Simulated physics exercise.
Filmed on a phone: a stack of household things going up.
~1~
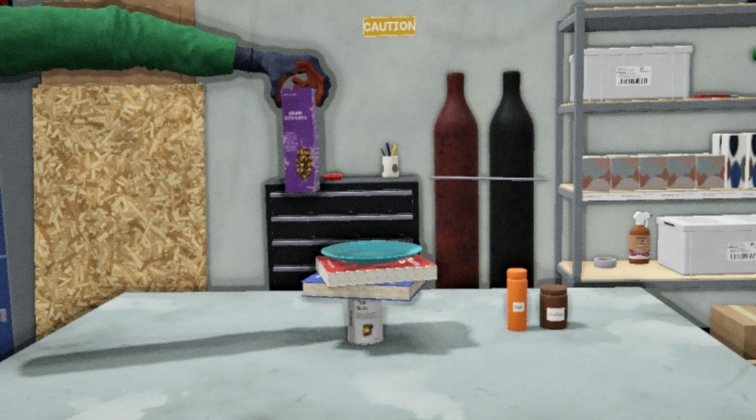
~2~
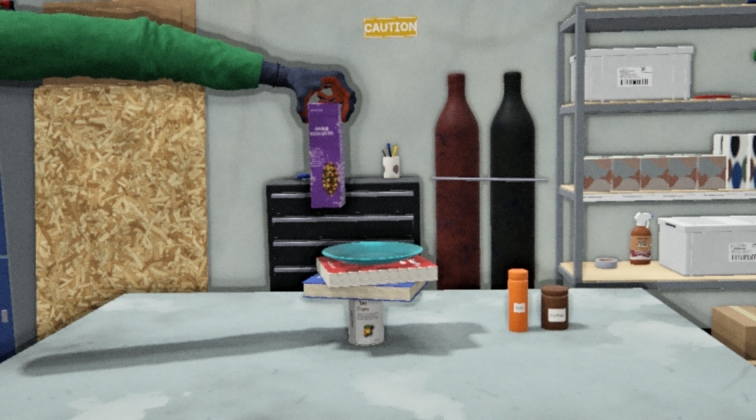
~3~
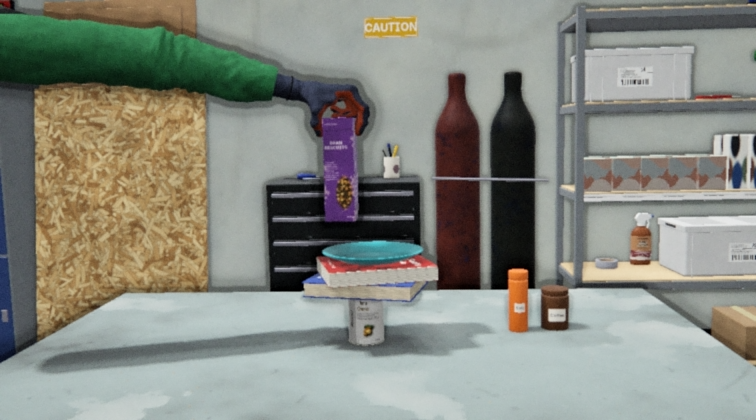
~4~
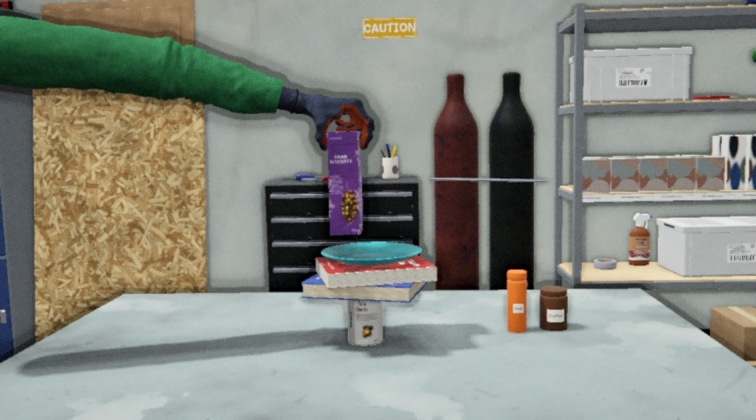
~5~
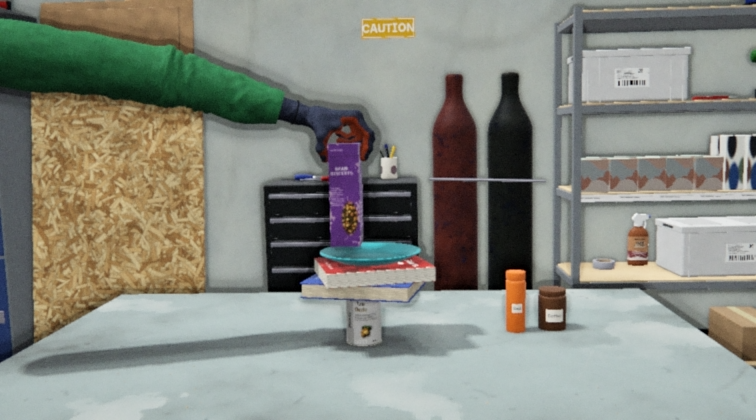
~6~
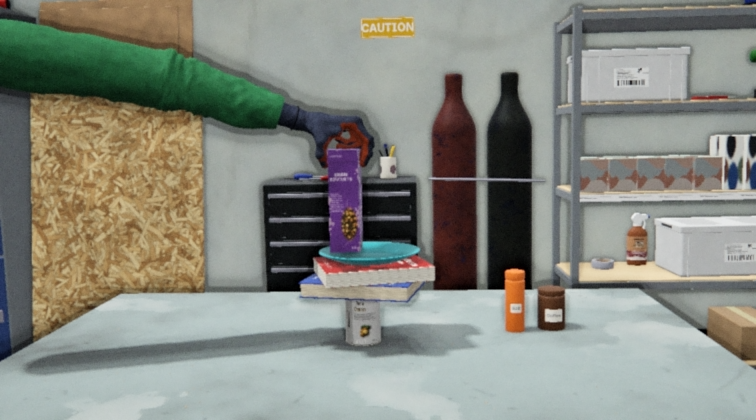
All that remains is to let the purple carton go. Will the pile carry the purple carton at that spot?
The pile keeps its balance.
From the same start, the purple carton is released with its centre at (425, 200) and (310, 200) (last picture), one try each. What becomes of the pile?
In the first case it gives way; in the second case it loses its balance.
Then, 0.20 s on from there, no change.
Then, 0.50 s on from there, purple carton resting near (346, 201).
In the end, all 7 unmoved. At the end, from the last picture's camera, purple carton near (346, 201). The pile stays up.
